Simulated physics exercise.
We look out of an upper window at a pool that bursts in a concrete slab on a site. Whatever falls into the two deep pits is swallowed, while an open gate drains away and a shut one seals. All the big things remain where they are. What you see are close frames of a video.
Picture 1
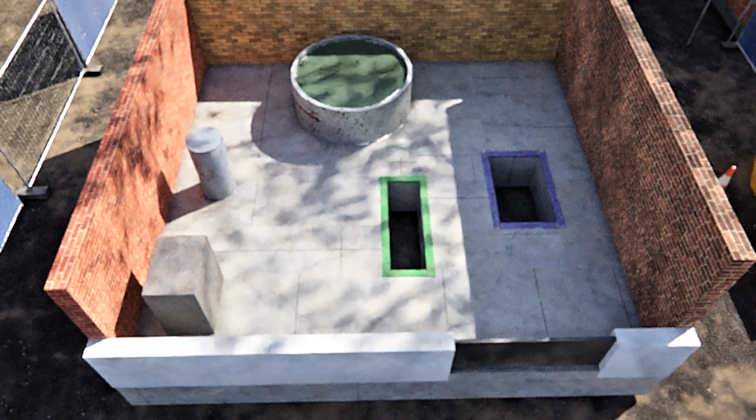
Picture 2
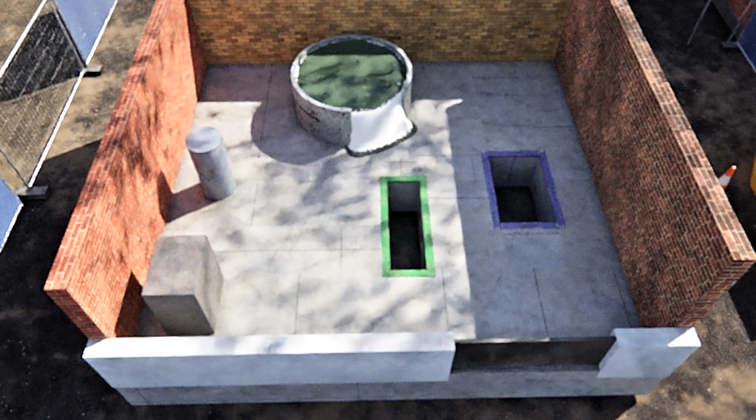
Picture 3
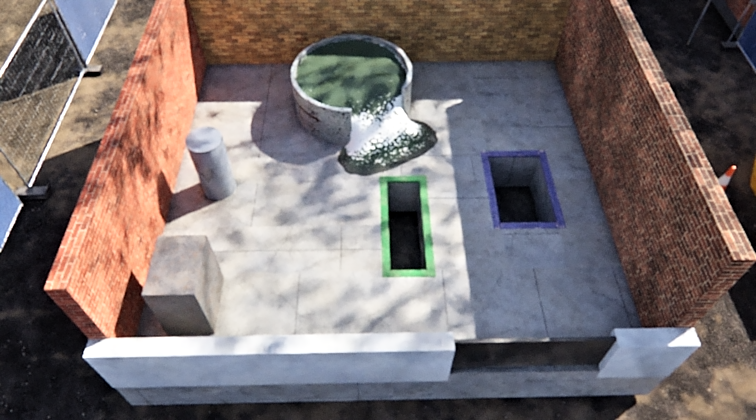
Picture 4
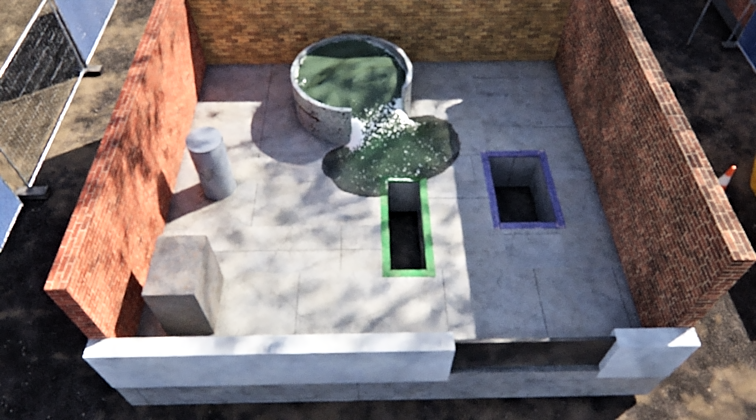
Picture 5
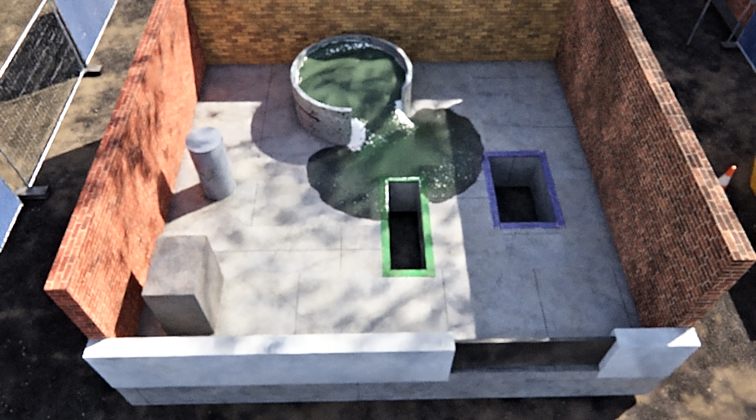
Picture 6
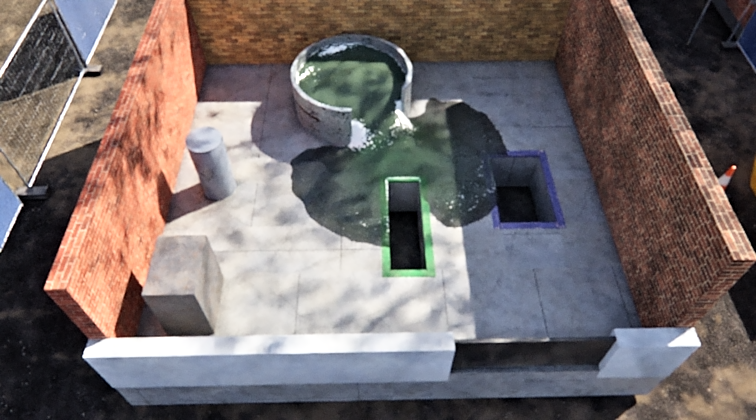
Green water burst out through the front of a round tank on a concrete slab, foaming white at the gap, then spread in a widening dark pool around the green-edged pit and to the blue-edged one.
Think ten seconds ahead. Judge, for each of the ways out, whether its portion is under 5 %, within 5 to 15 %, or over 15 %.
In order: As it plays out the gate never reaches five per cent; as it plays out the green pit goes past fifteen per cent; as it plays out the blue pit goes past fifteen per cent.
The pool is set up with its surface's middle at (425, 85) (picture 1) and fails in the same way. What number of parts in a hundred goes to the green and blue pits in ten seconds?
Tally in per cent - green pit 6; blue pit 60.
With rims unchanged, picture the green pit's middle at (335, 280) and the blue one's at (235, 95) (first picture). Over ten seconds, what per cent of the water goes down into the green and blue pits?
Green: 25 %; blue: 0 %.
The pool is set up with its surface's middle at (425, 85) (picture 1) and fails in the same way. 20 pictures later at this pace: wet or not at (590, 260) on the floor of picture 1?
There: Under water.
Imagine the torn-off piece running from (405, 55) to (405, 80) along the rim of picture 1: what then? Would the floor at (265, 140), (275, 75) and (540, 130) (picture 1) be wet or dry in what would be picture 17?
Taking them in order, I'd say not reached, not reached and swamped.
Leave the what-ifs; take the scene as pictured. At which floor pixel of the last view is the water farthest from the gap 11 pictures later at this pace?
I'd put it around (640, 353).
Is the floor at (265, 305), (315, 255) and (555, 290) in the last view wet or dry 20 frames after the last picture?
In that order, the three spots are soaked, soaked and soaked.
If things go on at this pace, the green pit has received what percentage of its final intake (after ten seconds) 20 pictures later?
Result: 65 % of the ten-second total.
A moment on, water covers 30 % of the floor; the gate 0 %, the green pit 9 %, the blue pit 4 %.
Next, water covers 40 % of the floor; the gate 0 %, the green pit 15 %, the blue pit 11 %.
Then, water covers 45 % of the floor; the gate 0 %, the green pit 21 %, the blue pit 17 %.
Later, water covers 55 % of the floor; the gate 0 %, the green pit 27 %, the blue pit 24 %.
In the end, water covers 70 % of the floor; the gate 0 %, the green pit 32 %, the blue pit 30 %.
